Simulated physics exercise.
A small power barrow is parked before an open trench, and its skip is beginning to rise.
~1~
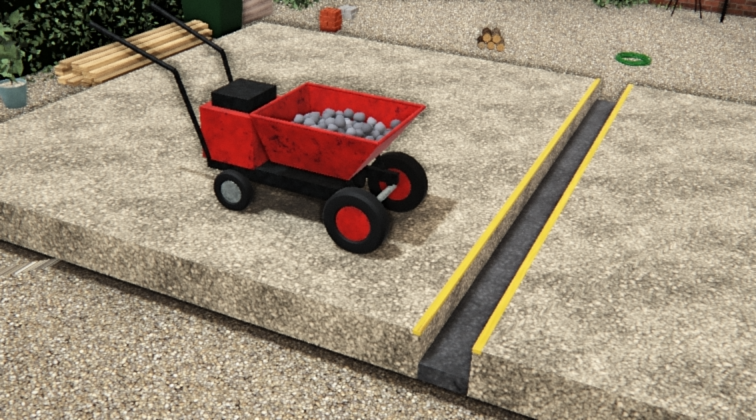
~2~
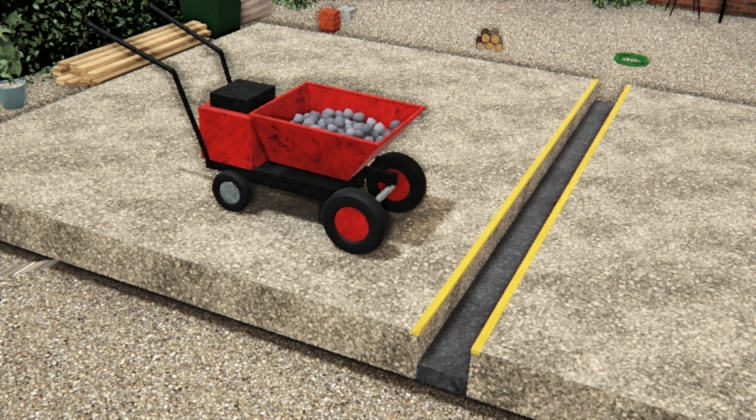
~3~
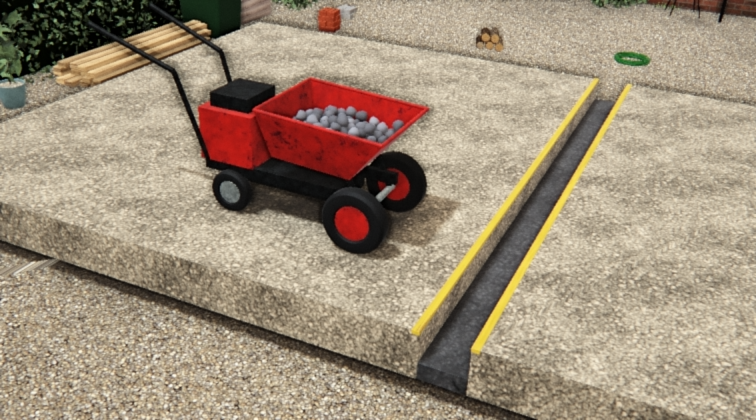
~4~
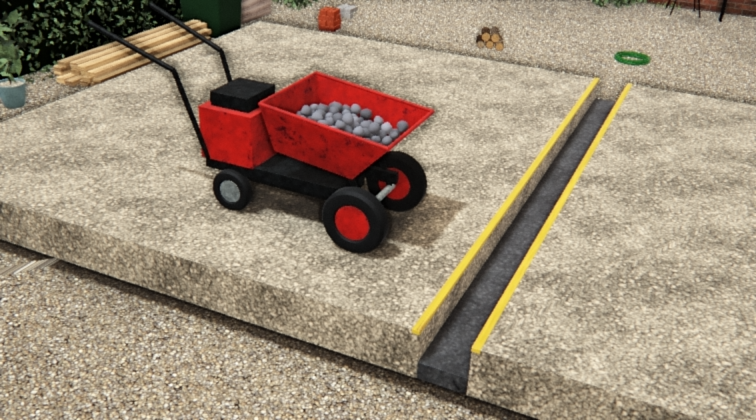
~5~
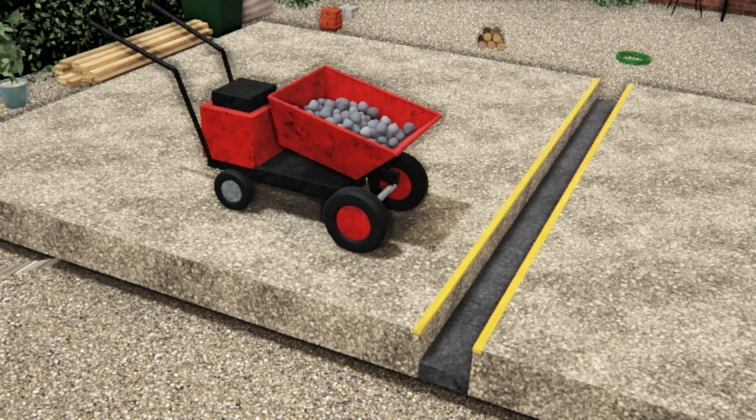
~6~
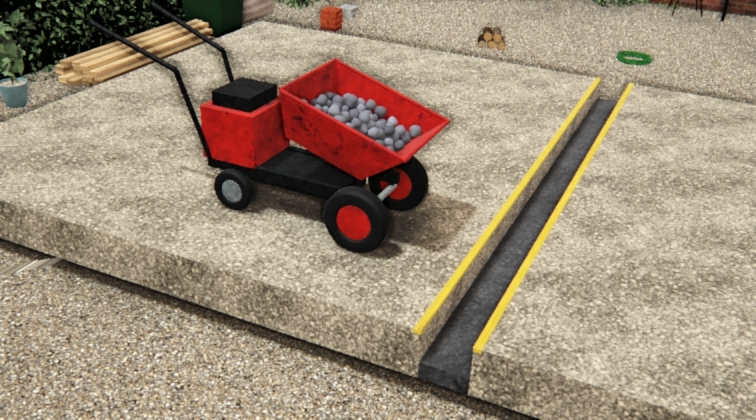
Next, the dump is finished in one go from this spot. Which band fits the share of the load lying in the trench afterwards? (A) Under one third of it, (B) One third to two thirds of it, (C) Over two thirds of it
C, over two thirds of it.
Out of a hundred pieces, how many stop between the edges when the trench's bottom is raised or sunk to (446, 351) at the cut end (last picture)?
The share would be around 70 in a hundred.
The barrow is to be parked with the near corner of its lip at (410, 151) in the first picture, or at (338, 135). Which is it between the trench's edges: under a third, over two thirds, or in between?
Place one, over two thirds; place two, below one third.
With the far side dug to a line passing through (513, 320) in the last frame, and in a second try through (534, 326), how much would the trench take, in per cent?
In order, some 90 and some 90 percent.
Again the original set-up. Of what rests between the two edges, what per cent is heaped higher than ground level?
Around 10 in a hundred.
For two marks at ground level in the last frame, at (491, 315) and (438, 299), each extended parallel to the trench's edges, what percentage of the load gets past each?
In order: 0 per cent, then 90 per cent.
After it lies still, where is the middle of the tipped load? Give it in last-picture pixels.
Around (491, 277).
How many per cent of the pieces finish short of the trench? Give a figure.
That share is about 10 percent.
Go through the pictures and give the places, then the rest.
In the first frame, lip of the skip (378, 144), level; top of the load (331, 123), round cobbles; first edge of the trench (439, 300); far edge (496, 316), the trench under half as wide as the skip, and about half as deep as wide.
In the second frame, lip of the skip (378, 145), level; top of the load (330, 123).
In the third frame, lip of the skip (382, 146), tipped barely; top of the load (333, 121).
In the fourth frame, lip of the skip (388, 149), tipped a little; top of the load (329, 123).
In the fifth frame, lip of the skip (397, 154), tipped a little; top of the load (328, 116).
In the sixth frame, lip of the skip (405, 160), tipped clearly; top of the load (336, 112); first edge of the trench (440, 299); far edge (497, 316).
Just after the last frame, skip tipped steeply; every one in the skip.
A moment on, skip tipped right over; the larger part in the skip; about a tenth short of the trench; about a tenth in or heaped over the trench; just a few falling.
Further on, skip tipped right over; about a tenth in the skip; about a tenth short of the trench; the larger part in or heaped over the trench.
When it is over, skip tipped right over; just a few in the skip; about a tenth short of the trench; the larger part in or heaped over the trench; just a few beyond it.
